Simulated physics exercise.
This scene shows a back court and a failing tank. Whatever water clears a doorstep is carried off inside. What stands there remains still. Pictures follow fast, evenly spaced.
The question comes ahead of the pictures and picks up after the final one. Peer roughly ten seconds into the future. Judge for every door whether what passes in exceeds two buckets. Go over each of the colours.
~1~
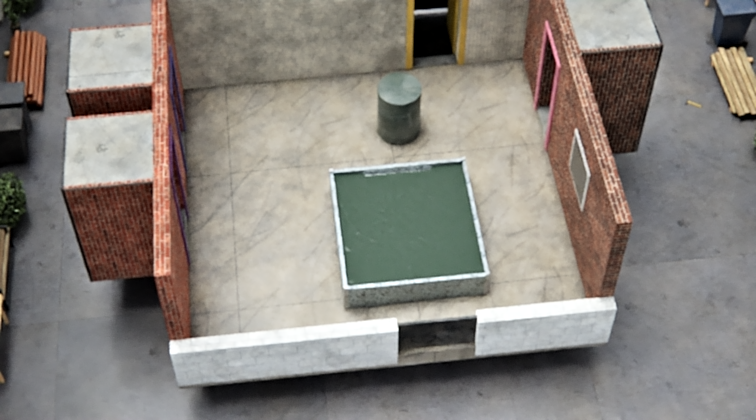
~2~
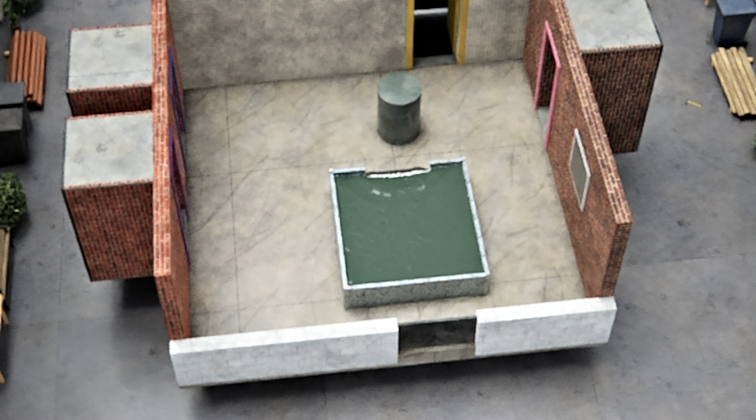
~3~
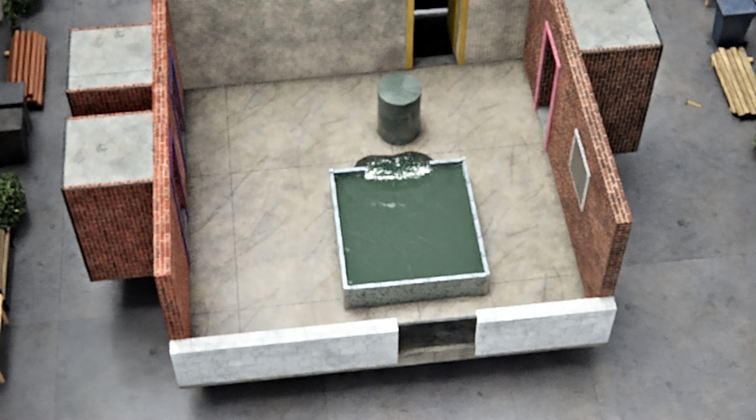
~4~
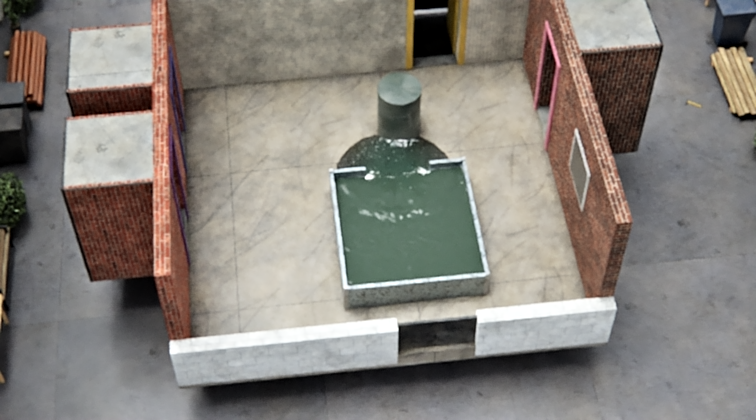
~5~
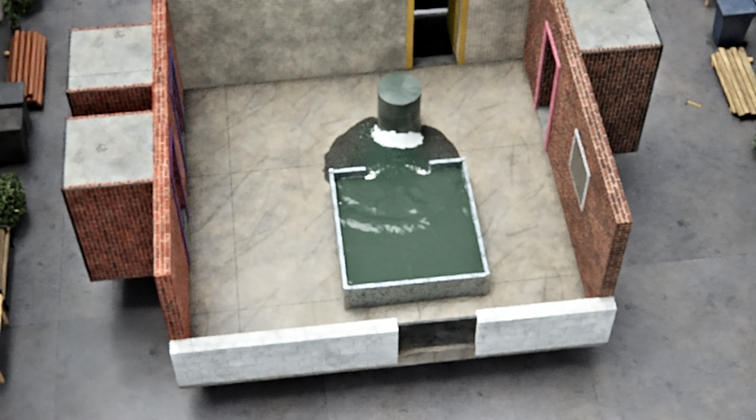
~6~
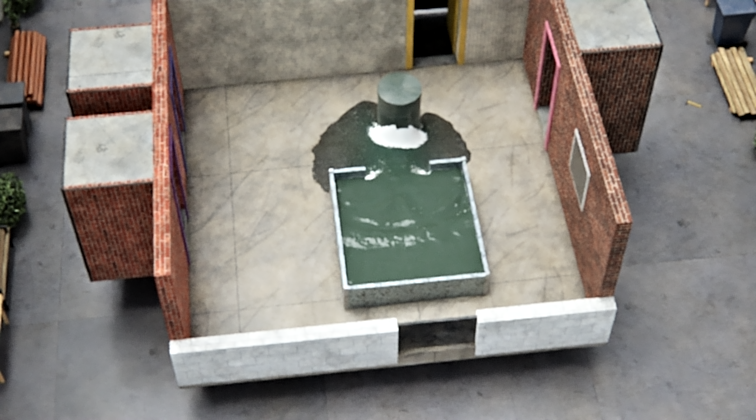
Outcome: The yellow door gets more than two buckets inside. The blue door gets more than two buckets inside. The pink door gets two buckets or less inside. The purple door gets two buckets or less inside.
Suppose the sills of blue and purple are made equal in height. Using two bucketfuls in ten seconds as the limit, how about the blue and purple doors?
Lab note: Blue door remains short of it, purple door remains short of it.
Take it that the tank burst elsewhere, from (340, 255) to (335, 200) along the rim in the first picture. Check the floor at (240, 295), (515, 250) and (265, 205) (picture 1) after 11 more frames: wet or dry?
Submerged, unwetted, submerged.
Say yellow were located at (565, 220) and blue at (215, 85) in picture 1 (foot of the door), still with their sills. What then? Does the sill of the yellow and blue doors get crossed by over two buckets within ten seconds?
Yellow door: Stays below the line; blue door: Crosses the line.
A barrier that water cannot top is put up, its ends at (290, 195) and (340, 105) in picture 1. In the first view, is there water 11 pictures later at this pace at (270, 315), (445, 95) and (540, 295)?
Results in order: Bone-dry / swamped / bone-dry.
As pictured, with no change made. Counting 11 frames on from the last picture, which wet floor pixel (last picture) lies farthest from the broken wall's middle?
Best guess: Near (184, 92).
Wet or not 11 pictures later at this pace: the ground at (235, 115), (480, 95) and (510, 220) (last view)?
As listed, the points end up soaked, soaked and high and dry.
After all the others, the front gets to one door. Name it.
The purple-painted one.
A moment on, water covers 20 % of the floor; the yellow door not reached, the blue door not reached, the pink door not reached, the purple door not reached.
Next, water covers 35 % of the floor; the yellow door wet at the sill, nothing in, the blue door not reached, the pink door wet at the sill, nothing in, the purple door not reached.
Then, water covers 45 % of the floor; the yellow door under two buckets in, the blue door under two buckets in, the pink door under two buckets in, the purple door not reached.
Later, water covers 75 % of the floor; the yellow door over two buckets in, the blue door over two buckets in, the pink door under two buckets in, the purple door wet at the sill, nothing in.
In the end, water covers 95 % of the floor; the yellow door over two buckets in, the blue door far over two buckets in, the pink door under two buckets in, the purple door wet at the sill, nothing in.
